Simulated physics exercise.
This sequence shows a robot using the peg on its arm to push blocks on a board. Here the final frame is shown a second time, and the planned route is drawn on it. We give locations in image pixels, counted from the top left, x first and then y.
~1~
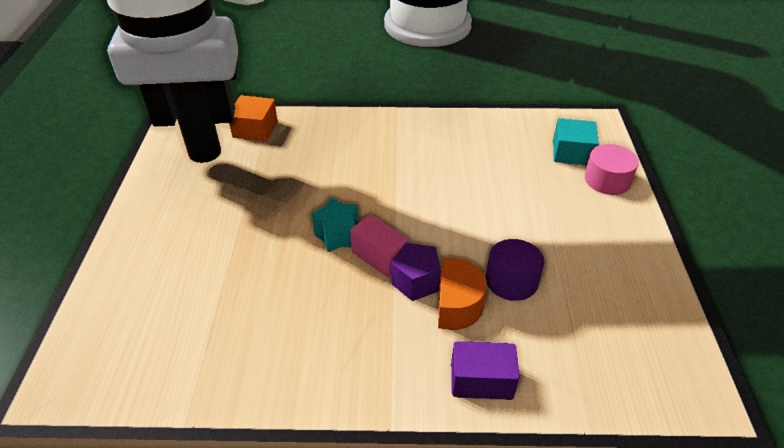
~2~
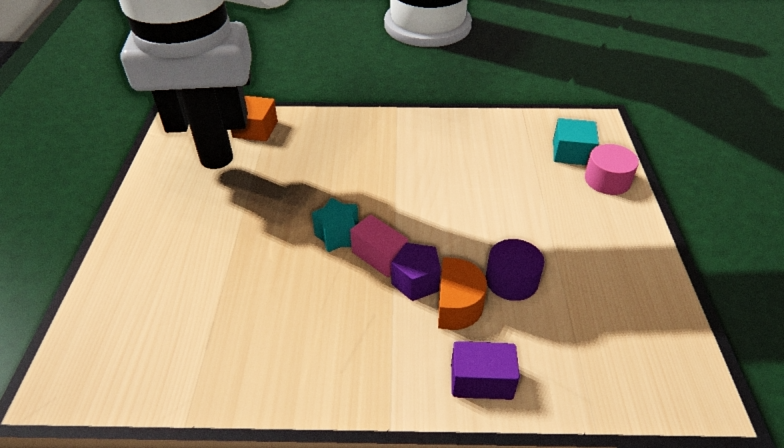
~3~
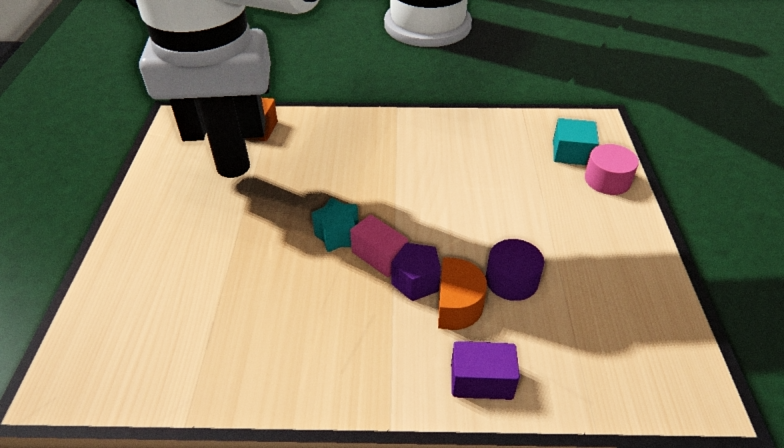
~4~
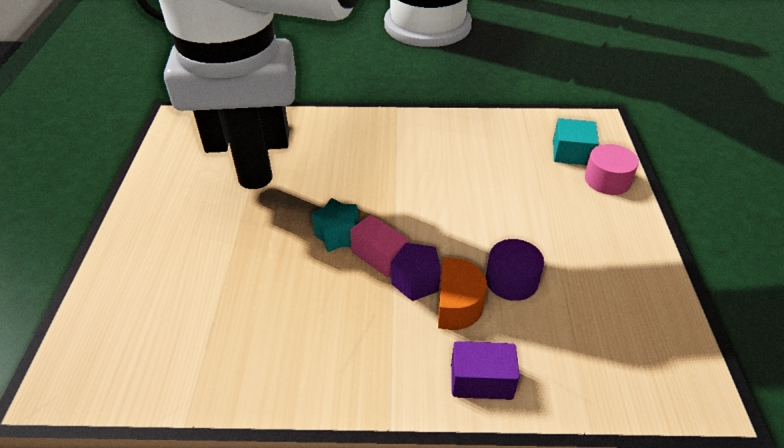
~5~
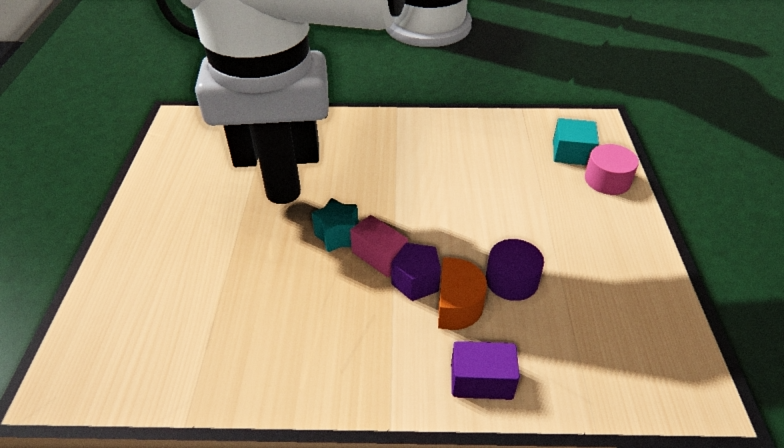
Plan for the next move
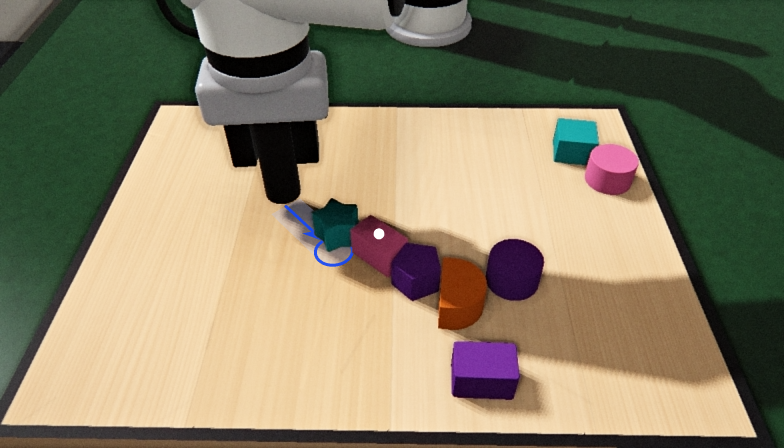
A robot arm moved its black peg a short way right and toward the front of the wooden board, nearing the turquoise star at the end of a row of colored blocks, which all stayed still.
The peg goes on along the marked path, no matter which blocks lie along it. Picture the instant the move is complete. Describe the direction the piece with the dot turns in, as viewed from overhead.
That block twists clockwise.
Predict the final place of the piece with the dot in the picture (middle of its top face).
That would be at about pixel (407, 231).
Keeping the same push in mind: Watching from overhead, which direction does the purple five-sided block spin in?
That block twists clockwise.
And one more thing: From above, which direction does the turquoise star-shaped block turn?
Answer: Against the clock.
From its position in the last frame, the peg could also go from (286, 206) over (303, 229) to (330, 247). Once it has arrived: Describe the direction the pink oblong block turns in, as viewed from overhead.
The twist is clockwise.
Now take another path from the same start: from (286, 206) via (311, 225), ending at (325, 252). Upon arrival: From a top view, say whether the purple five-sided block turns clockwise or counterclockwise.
From above, it looks like the purple five-sided block goes clockwise.
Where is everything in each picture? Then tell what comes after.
Peg's lower end (205, 153); turquoise star-shaped block (336, 213); pink oblong block (379, 234); purple five-sided block (417, 259); orange D-shaped block (461, 282), in the first picture.
Peg (217, 159); blocks still, in the second picture.
Peg (234, 168); blocks still, in the third picture.
Peg (256, 179); blocks still, in the fourth picture.
Peg (284, 193); turquoise star-shaped block (336, 213); pink oblong block (379, 234); purple five-sided block (417, 259); orange D-shaped block (461, 282), in the fifth picture.
Drawn move, in a line from (286, 206) to (334, 251); the dot is on the pink oblong block.
On the path given first. Halfway along, peg (307, 214); turquoise star-shaped block (337, 216), turned 15° anticlockwise.
At the end, peg (333, 238); turquoise star-shaped block (366, 218), turned 65° anticlockwise; pink oblong block (407, 231), turned 25° clockwise; purple five-sided block (429, 265), turned 25° clockwise; orange D-shaped block (467, 284).
